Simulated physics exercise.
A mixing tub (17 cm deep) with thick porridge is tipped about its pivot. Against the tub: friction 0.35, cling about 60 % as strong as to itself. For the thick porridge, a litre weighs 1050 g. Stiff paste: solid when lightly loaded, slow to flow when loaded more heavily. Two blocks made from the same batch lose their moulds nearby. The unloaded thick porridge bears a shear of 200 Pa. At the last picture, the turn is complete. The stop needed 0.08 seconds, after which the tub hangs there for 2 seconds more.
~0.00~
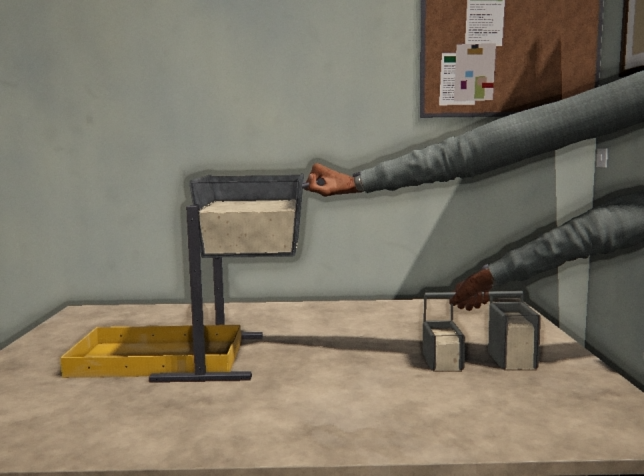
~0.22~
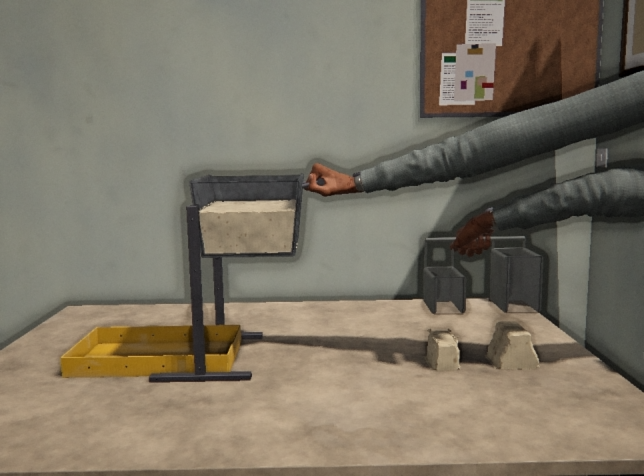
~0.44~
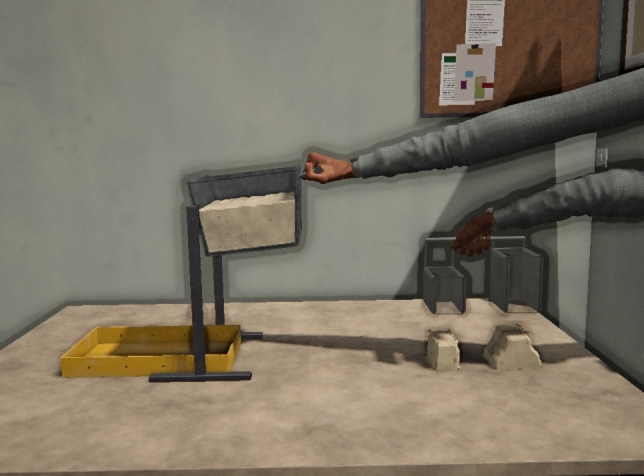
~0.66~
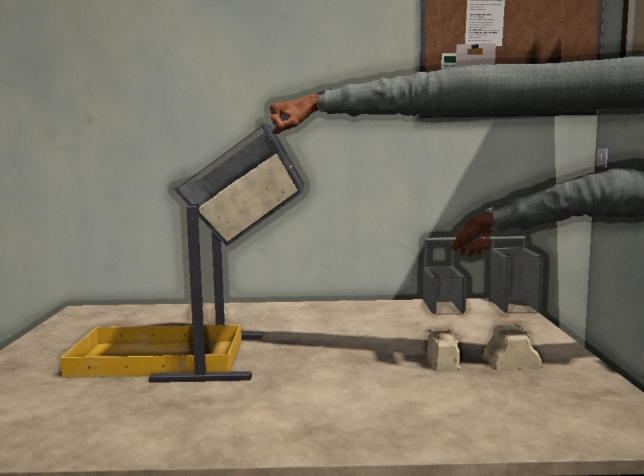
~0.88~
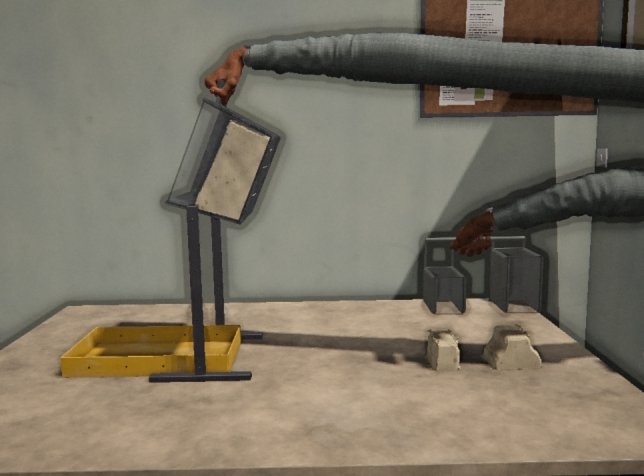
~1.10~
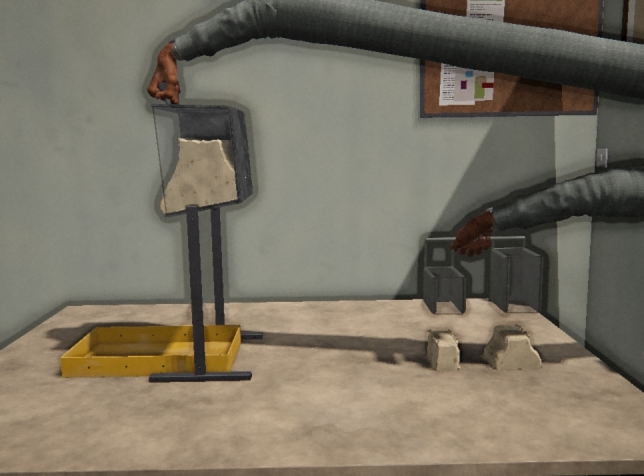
A hand swung a box of thick, pale paste up and over to the left until it stood on its side, while another hand lifted moulds off two small blocks, which sagged a little.
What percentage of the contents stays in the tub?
Near 34 %.
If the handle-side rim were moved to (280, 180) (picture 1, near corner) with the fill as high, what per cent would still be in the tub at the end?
Remaining in tub at end: Approx. 45 %.
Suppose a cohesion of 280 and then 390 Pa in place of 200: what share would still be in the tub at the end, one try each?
In that order: 40 %, 40 %.
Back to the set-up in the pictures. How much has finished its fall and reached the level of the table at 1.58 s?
50 %.
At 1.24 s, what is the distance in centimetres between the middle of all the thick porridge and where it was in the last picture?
7 cm.
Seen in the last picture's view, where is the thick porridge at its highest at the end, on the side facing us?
Peak location: Approx. (201, 184).
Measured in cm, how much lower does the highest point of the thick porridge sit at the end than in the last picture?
The top ends up some 10 cm below its level in the last picture.
By 1.24 s, the tub is at 94 degrees and holds 68 %.
By 1.41 s, the tub is at 94 degrees and holds 39 %.
By 1.58 s, the tub is at 94 degrees and holds 34 %.
By 1.75 s, the tub is at 94 degrees and holds 34 %.
By 3.10 s, at the end, the tub is at 94 degrees and holds 34 %.
